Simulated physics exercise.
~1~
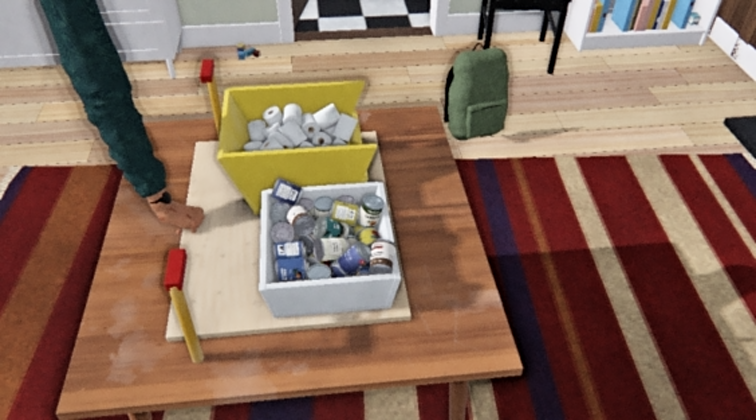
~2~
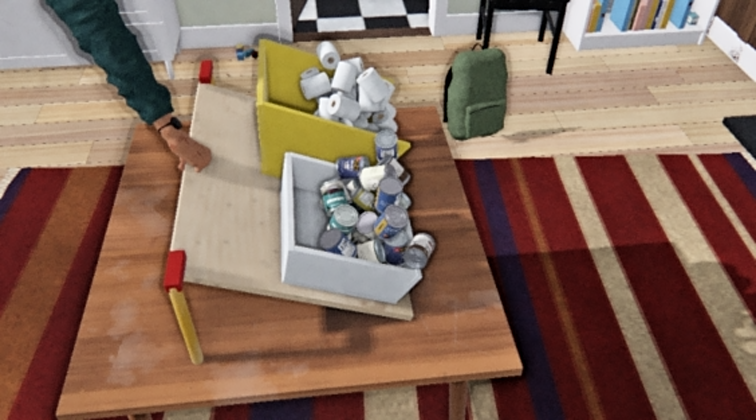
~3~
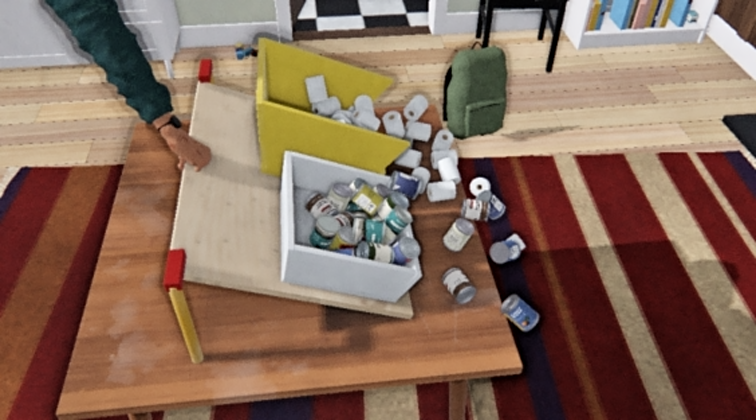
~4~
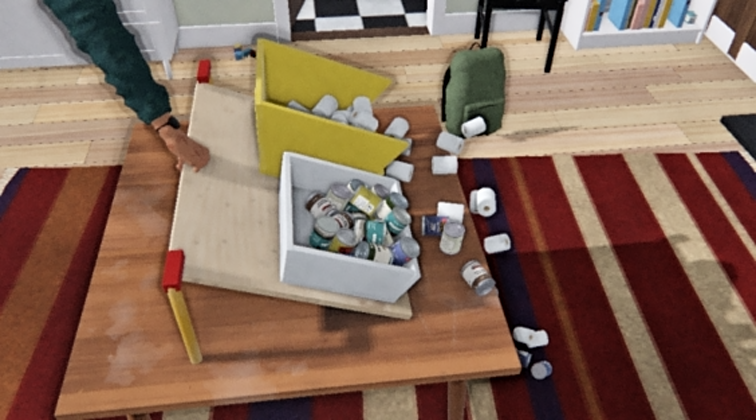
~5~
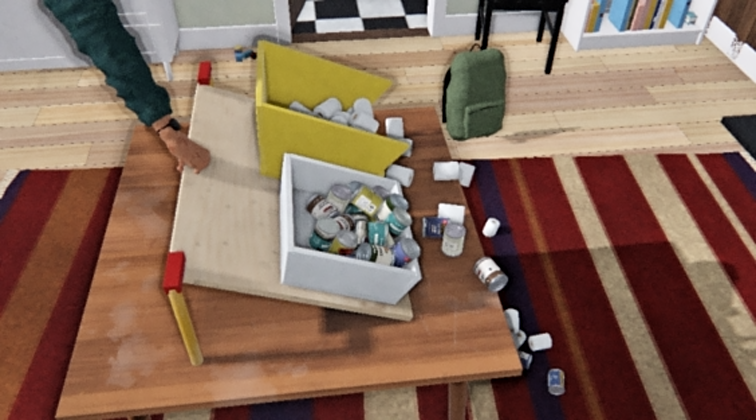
White rolls and small tins spilling rightward off a wooden table as a hand tilts a board holding yellow and white baskets.
